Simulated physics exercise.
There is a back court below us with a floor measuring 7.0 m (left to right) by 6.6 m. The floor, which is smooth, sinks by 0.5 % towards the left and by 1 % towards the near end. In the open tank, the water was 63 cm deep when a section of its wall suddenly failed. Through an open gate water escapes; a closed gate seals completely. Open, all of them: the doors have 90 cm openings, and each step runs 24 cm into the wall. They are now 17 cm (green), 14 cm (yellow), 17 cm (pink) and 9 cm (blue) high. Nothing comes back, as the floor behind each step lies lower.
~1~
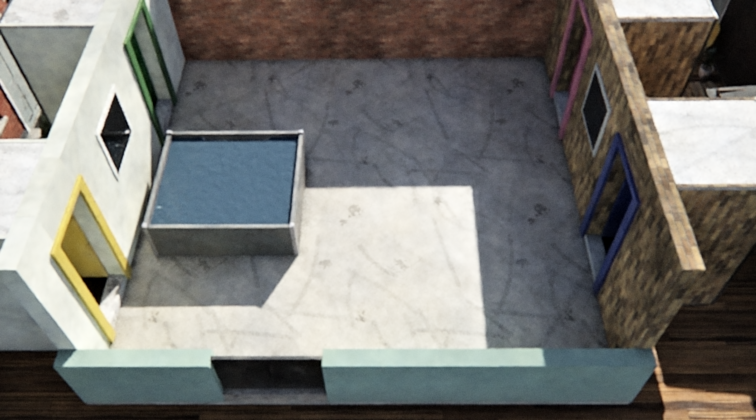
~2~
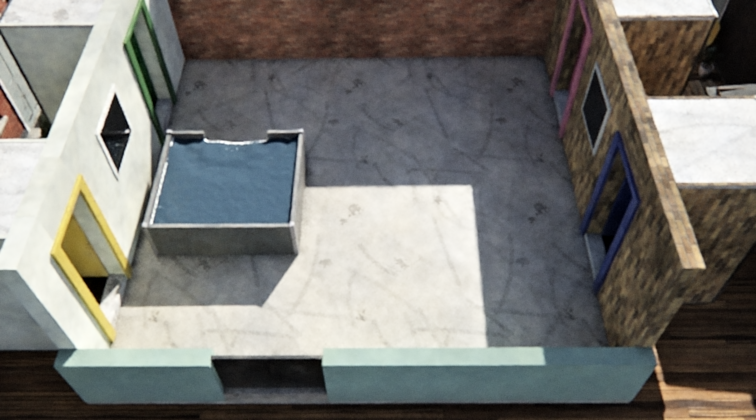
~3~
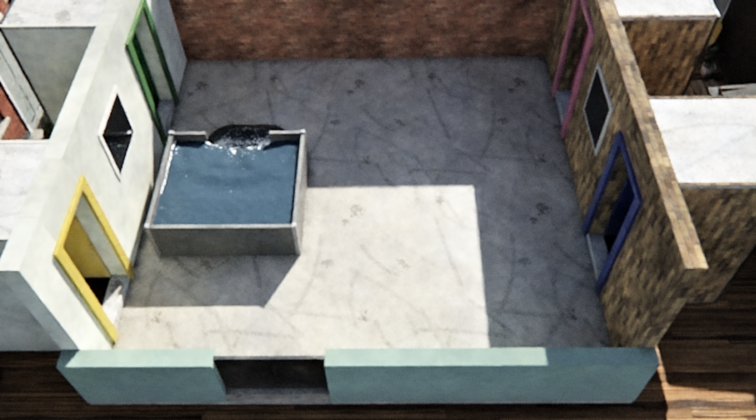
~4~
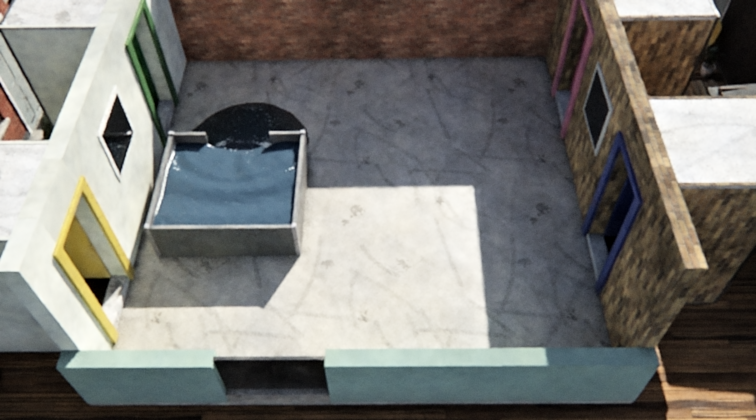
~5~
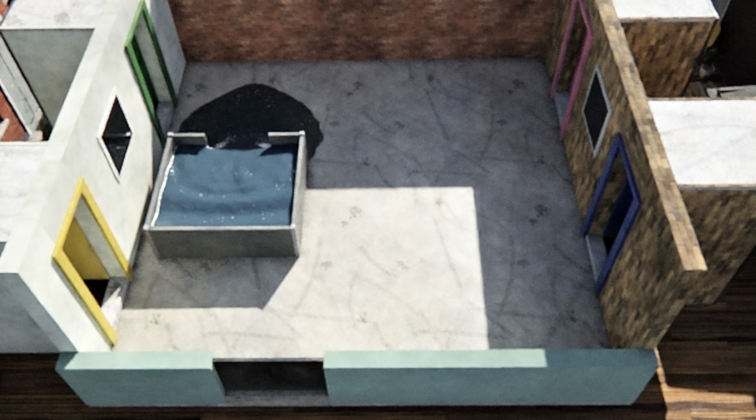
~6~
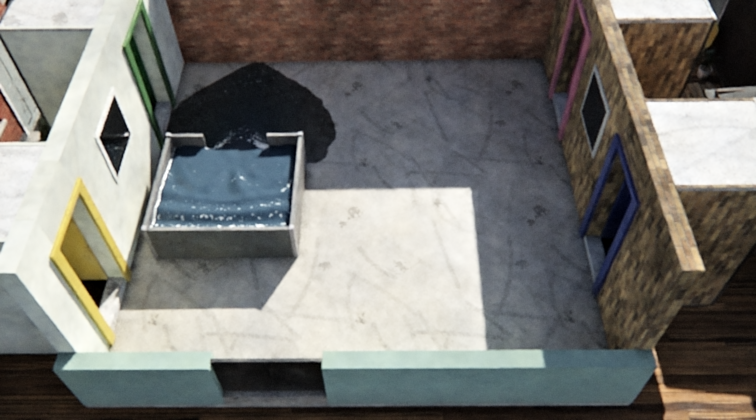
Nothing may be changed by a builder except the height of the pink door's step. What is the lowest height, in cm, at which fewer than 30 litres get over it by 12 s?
8 cm.
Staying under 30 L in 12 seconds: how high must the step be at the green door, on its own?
Green door, minimum about 12.5 cm.
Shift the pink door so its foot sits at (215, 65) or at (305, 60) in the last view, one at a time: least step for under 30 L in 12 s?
Roughly 23 cm, then roughly 18 cm.
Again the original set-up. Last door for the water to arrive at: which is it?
Door: Blue.
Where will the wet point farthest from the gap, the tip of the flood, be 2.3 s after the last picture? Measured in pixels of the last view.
Front tip: Approx. (536, 62) px.
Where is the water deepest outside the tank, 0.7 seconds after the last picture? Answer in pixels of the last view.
Around (184, 66).
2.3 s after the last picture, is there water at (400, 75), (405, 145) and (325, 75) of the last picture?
Status: Submerged / clear / submerged.
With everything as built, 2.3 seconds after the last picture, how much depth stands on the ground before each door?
Centimetres: Green = 15, yellow = 0, pink = 0, blue = 0.
Then, 0.7 s after the last picture water covers 20 % of the floor, deepest (44 cm) near (184, 66); it has not reached the pink door.
Then, 2.3 s after the last picture water covers 30 % of the floor, deepest (24 cm) near (223, 105); it has not reached the pink door.
Then, 11.3 s after the last picture water covers 95 % of the floor, deepest (12 cm) near (220, 380); 5 cm at the pink door, 0 litres in over its 17 cm step.
At the pink door as built, the water peaked near 12 cm, 5.9 s after the last picture.
With a step of 7 cm, 44 litres would have come in within the 12 s; with 9.5 cm, 12 litres. So under 30 litres takes about 8 cm.
